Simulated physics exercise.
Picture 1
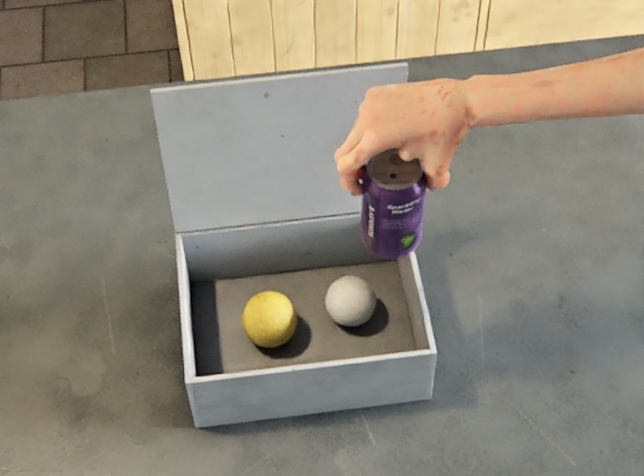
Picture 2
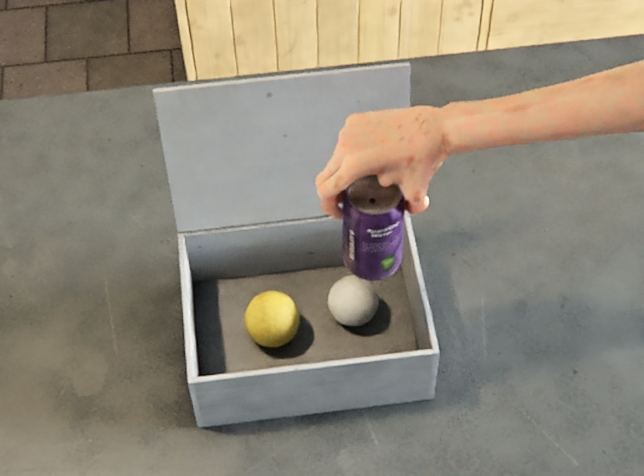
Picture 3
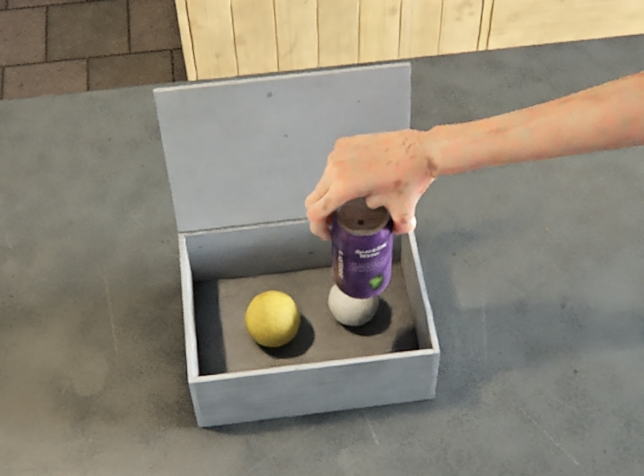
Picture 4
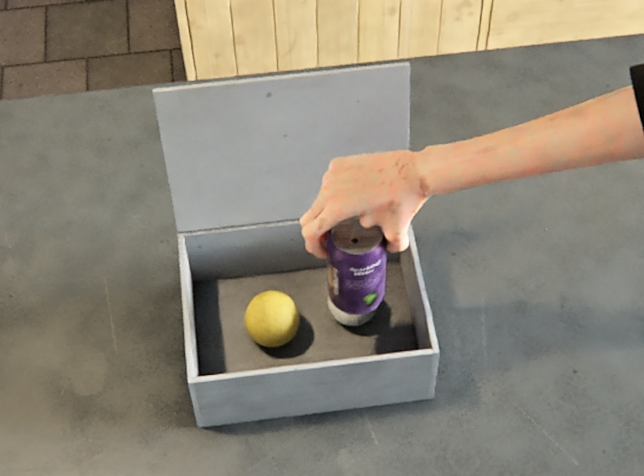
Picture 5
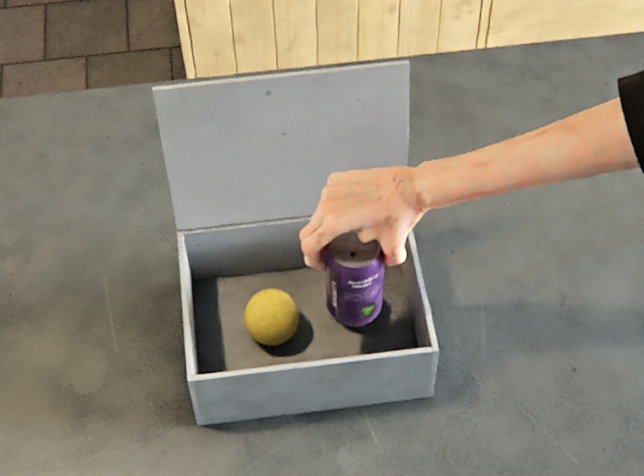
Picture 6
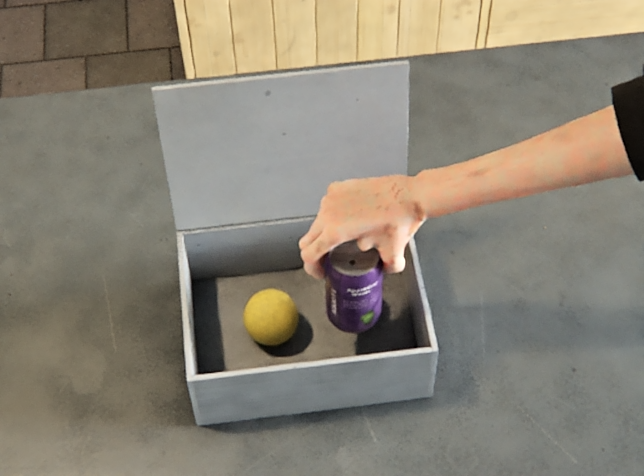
A hand reaching in from the right grips a purple can by its top above an open, pale grey box, seen from above at an angle on a grey surface. Inside sit a yellow ball on the left and a whitish, round object on the right, with the lid raised behind. The hand moves the can slightly left and lowers it into the box, covering the whitish object, and keeps holding it.
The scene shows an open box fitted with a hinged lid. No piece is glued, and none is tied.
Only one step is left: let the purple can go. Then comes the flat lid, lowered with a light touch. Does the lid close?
My prediction: Lid on the rim.
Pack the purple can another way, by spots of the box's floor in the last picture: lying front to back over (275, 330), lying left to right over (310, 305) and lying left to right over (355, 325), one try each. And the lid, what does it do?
In order: Lid shuts, lid shuts, lid shuts.
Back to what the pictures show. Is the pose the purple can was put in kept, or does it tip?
Simply put, the purple can gets tilted.
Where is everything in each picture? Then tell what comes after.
Still above its spot; purple can (393, 206); white lemon (351, 302), in the first frame.
Still above its spot; purple can (373, 228); white lemon (353, 301), in the second frame.
Still above its spot; purple can (361, 248), in the third frame.
Still above its spot; purple can (356, 266), in the fourth frame.
Still above its spot; purple can (354, 278), in the fifth frame.
Put in, still held; purple can (354, 286), in the sixth frame.
Then, 0.70 s on from there, purple can turned 61° from how it was put near (319, 325); white lemon shifted a little.
Then, 1.40 s on from there, lid 72° above the rim; purple can on its side near (289, 334); yellow lemon shifted about its own width; white lemon shifted a little.
Then, 2.10 s on from there, lid 22° above the rim; purple can on its side near (275, 332); yellow lemon shifted about its own width; white lemon shifted a little.
In the end, lid shut; toppled in the box, purple can; moved from the start, yellow lemon; white lemon unmoved. At the end, from the last picture's camera, purple can near (273, 331).
